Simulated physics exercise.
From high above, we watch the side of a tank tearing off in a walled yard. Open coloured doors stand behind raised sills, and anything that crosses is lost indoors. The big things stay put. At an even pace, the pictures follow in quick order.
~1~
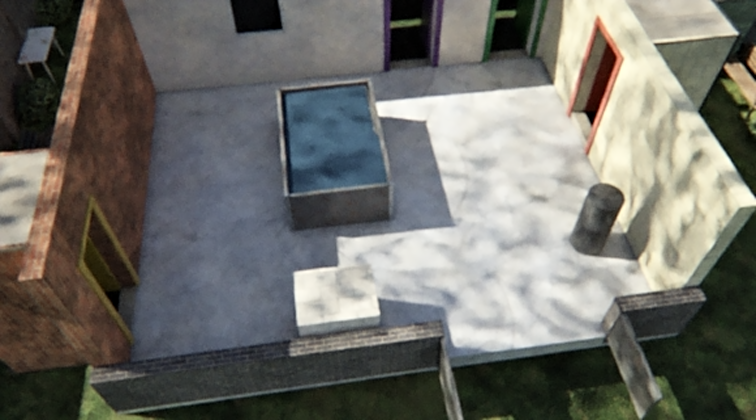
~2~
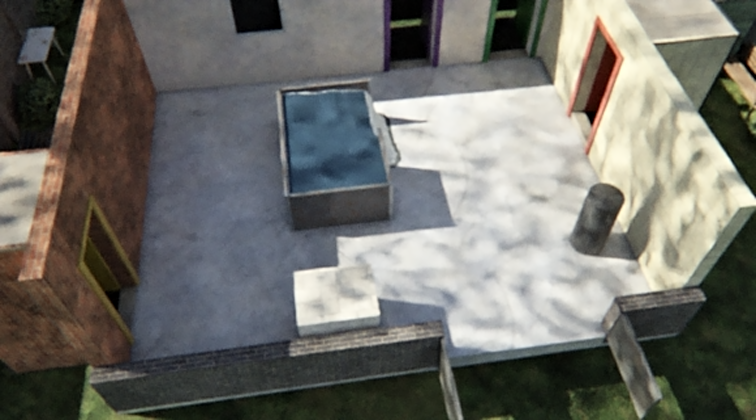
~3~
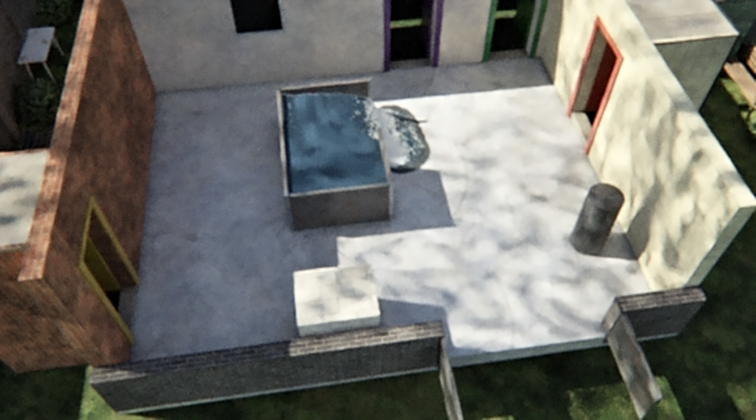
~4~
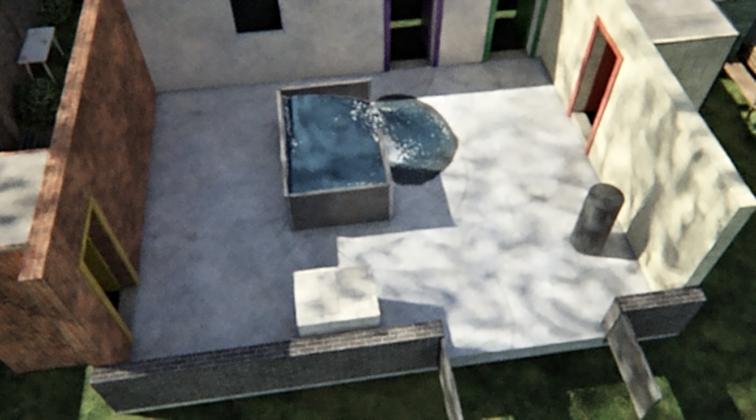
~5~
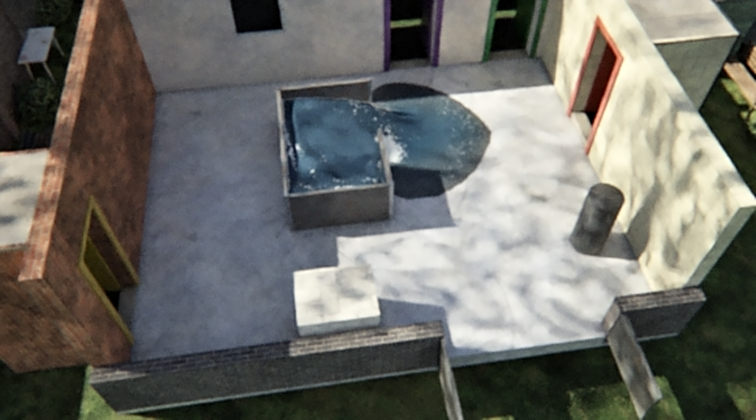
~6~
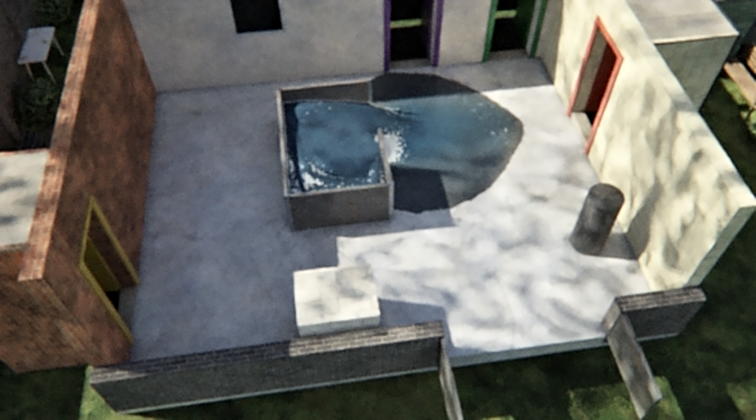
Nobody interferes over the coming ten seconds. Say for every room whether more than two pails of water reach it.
The purple door: More than two reach it. The yellow door: Two or fewer reach it. The green door: More than two reach it. The red door: More than two reach it.
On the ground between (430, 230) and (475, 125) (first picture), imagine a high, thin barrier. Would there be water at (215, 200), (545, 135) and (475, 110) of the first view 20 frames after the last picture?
Log, spots one to three: Spared; swamped; swamped.
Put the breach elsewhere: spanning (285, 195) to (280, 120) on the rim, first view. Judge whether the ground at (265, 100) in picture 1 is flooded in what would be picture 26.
At that place: Under water.
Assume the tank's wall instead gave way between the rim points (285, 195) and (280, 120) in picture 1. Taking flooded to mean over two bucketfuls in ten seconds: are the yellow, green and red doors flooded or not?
Yellow door: Crosses the line; green door: Crosses the line; red door: Falls short.
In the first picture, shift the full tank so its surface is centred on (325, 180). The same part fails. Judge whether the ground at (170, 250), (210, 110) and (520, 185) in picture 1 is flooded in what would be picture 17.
Points in turn: Not reached; not reached; inundated.
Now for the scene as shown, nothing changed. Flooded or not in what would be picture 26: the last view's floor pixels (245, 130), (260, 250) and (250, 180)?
Result, in that order: Not wetted / not wetted / not wetted.
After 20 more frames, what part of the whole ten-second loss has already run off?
Near 40 in a hundred.
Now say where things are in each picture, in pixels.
The first frame shows still water in the tank at (331, 137).
In the second frame, the front is at (391, 164), out from the gap at (373, 127).
In the third frame, water pours out at (373, 129) and has run to (421, 161).
In the fourth frame, the front is at (453, 148), out from the gap at (373, 131).
In the fifth frame, the front is at (485, 137), out from the gap at (373, 131).
In the sixth frame, water pours out at (373, 131) and has run to (513, 118).
A moment on, water covers 30 % of the floor; the purple door under two buckets in, the yellow door not reached, the green door wet at the sill, nothing in, the red door under two buckets in.
Next, water covers 30 % of the floor; the purple door over two buckets in, the yellow door not reached, the green door over two buckets in, the red door far over two buckets in.
Then, water covers 35 % of the floor; the purple door far over two buckets in, the yellow door not reached, the green door far over two buckets in, the red door far over two buckets in.
Later, water covers 55 % of the floor; the purple door far over two buckets in, the yellow door not reached, the green door far over two buckets in, the red door far over two buckets in.
In the end, water covers 70 % of the floor; the purple door far over two buckets in, the yellow door not reached, the green door far over two buckets in, the red door far over two buckets in.
